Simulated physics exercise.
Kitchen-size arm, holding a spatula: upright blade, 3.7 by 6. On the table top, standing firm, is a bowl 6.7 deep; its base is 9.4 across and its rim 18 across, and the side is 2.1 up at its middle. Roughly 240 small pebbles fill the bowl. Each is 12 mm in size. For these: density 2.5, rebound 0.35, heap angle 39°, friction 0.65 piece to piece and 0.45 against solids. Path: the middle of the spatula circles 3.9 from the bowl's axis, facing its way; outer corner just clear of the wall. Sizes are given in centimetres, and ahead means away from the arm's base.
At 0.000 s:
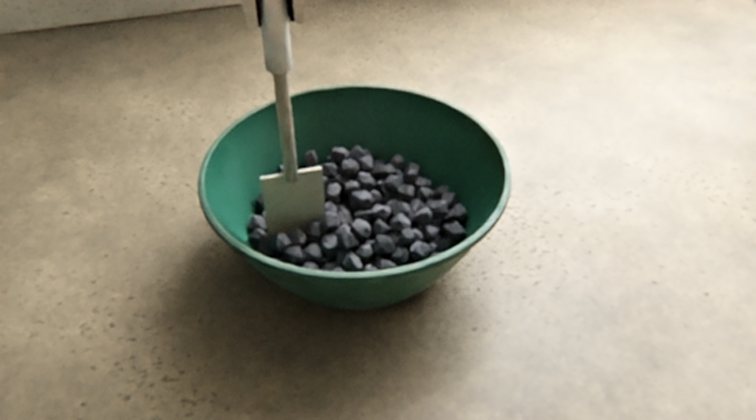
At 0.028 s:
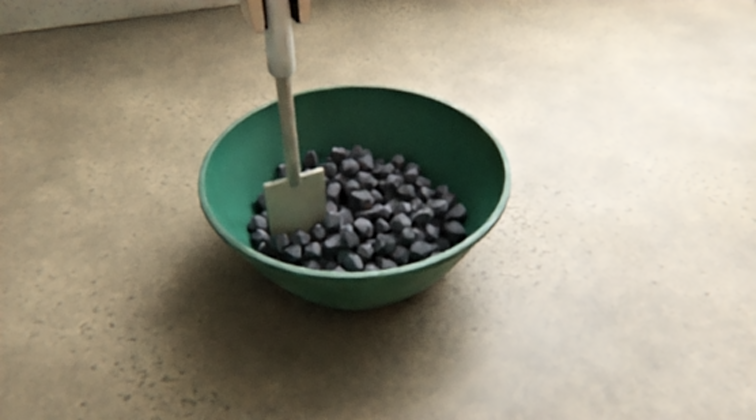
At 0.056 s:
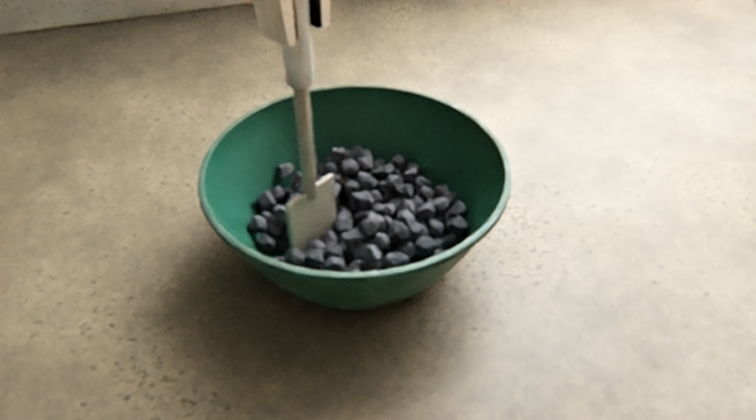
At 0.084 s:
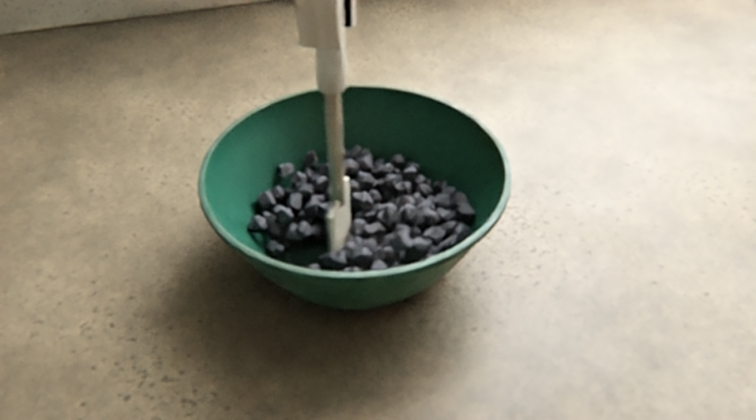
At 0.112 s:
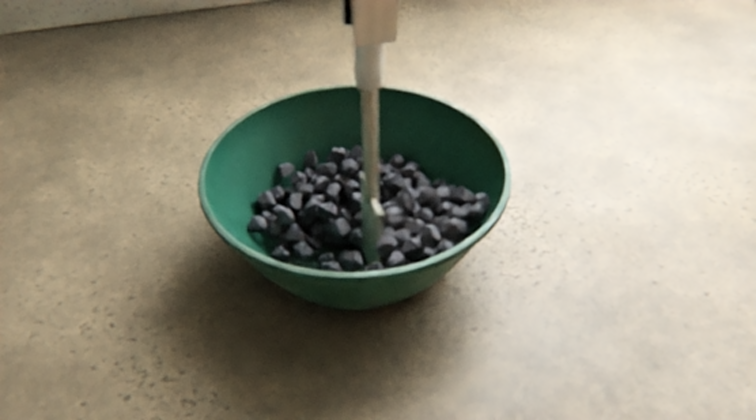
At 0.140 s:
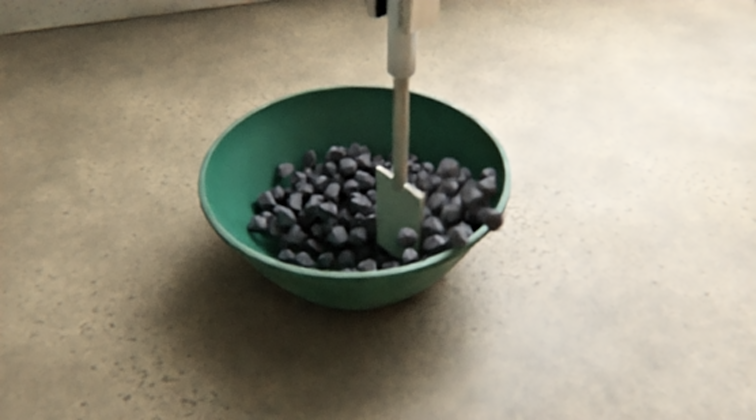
The clip opens on a green bowl of small dark pebbles on a table top, with a robotic arm holding an upright spatula at the left. The blade sweeps rightward through the near part of the bowl, turning edge-on, then broad again, as the pebbles heap against the right rim, one lying over its edge.
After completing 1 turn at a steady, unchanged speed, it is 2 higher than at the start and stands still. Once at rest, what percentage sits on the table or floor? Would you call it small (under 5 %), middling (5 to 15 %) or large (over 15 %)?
I would call it middling.
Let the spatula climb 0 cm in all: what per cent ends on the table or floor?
Some 20 per cent.
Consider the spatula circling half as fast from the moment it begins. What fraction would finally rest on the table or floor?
0 %.
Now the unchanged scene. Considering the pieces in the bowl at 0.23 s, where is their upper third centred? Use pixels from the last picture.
Near (417, 135).
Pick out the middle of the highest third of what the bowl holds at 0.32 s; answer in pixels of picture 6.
I'd say about (305, 152).
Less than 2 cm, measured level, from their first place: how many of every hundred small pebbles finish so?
Around 15 per cent.
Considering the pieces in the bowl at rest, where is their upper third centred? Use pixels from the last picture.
Somewhere close to (321, 219).
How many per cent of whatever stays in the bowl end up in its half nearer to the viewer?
Roughly 50 percent of it.
After 0.23 s, 206° round, highest piece 9 above the table; 236 in the bowl, 7 in flight or on the tool.
After 0.32 s, 296° round, highest piece 9 above the table; 225 in the bowl, 8 on the table or floor, 10 in flight or on the tool.
After 0.57 s, 0° round, highest piece 6 above the table; 219 in the bowl, 24 on the table or floor.
After 1.27 s, 0° round, highest piece 6 above the table; 219 in the bowl, 24 on the table or floor.
At rest, 219 in the bowl, 24 on the table or floor. That is 10 % on the table or floor.
